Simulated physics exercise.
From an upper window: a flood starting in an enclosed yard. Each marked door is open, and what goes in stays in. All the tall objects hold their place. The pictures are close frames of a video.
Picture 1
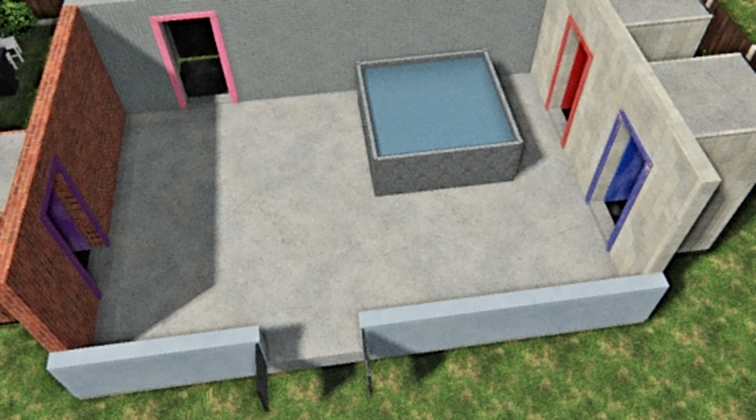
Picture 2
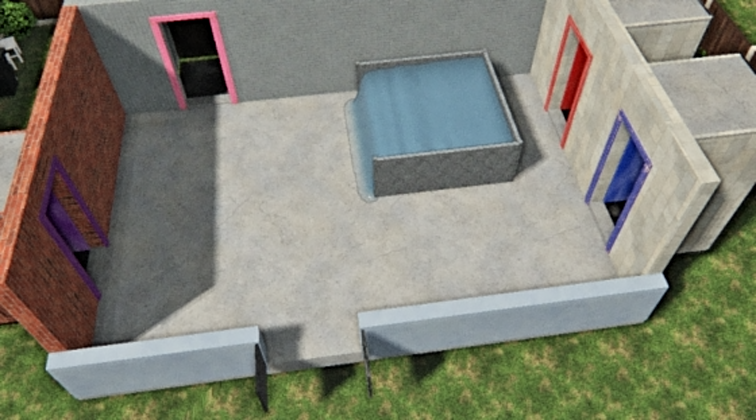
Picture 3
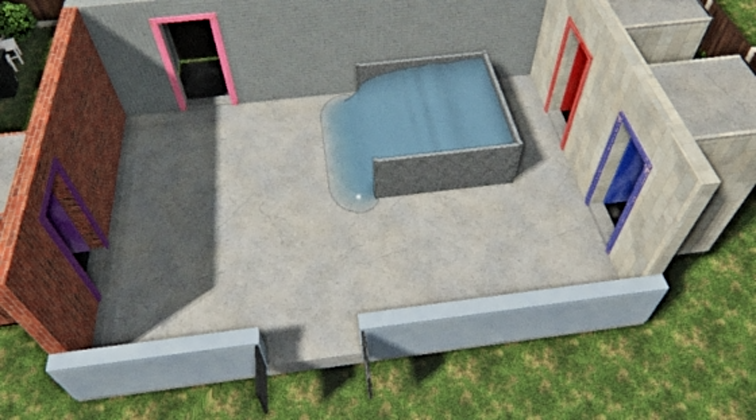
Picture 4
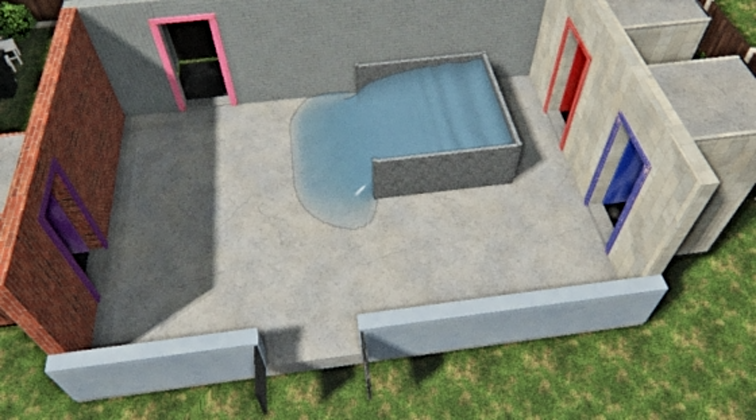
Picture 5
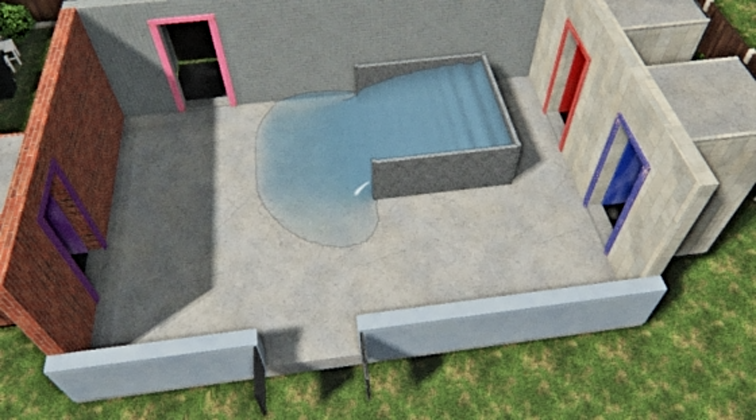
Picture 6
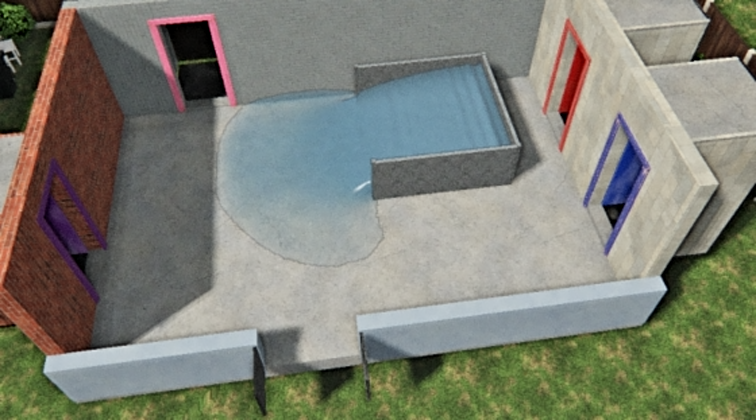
A walled yard with a square stone tank of water sat still, then the tank's left side opened and water poured out, spreading left and forward across the concrete in a widening rounded pool.
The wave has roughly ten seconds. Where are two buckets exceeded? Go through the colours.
In the end: The blue door lets in a lot; the red door admits no more than that; the purple door lets in a lot; the pink door lets in a lot.
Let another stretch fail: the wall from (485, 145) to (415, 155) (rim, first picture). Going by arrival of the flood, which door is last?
Last comes the one in pink.
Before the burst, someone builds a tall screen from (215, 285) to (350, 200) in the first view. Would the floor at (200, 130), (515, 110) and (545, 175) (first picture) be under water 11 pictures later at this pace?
In that order: Flooded, dry, free of water.
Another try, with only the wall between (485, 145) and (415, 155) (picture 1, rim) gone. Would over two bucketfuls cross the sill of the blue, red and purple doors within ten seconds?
One by one: The blue door passes that mark, the red door takes more, the purple door goes over.
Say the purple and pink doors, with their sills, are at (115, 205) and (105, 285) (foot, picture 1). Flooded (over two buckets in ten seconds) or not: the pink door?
My reading: Pink door goes over.
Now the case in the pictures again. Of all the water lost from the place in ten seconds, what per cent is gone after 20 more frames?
About 25 per cent.
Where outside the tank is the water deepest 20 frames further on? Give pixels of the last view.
Near (87, 375).
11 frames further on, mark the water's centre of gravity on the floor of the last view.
Around (295, 164).
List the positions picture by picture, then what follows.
The open tank at (434, 104) is whole and still, in the first frame.
Water pours out at (368, 135) and has run to (374, 200), in the second frame.
The front is at (355, 208), out from the gap at (369, 137), in the third frame.
Water pours out at (368, 139) and has run to (339, 222), in the fourth frame.
Water pours out at (367, 140) and has run to (311, 237), in the fifth frame.
The front is at (222, 196), out from the gap at (367, 141), in the sixth frame.
A moment on, water covers 50 % of the floor; the blue door not reached, the red door not reached, the purple door not reached, the pink door under two buckets in.
Next, water covers 60 % of the floor; the blue door not reached, the red door not reached, the purple door over two buckets in, the pink door over two buckets in.
Then, water covers 60 % of the floor; the blue door not reached, the red door not reached, the purple door far over two buckets in, the pink door far over two buckets in.
Later, water covers 85 % of the floor; the blue door not reached, the red door not reached, the purple door far over two buckets in, the pink door far over two buckets in.
In the end, water covers 100 % of the floor; the blue door far over two buckets in, the red door wet at the sill, nothing in, the purple door far over two buckets in, the pink door far over two buckets in.
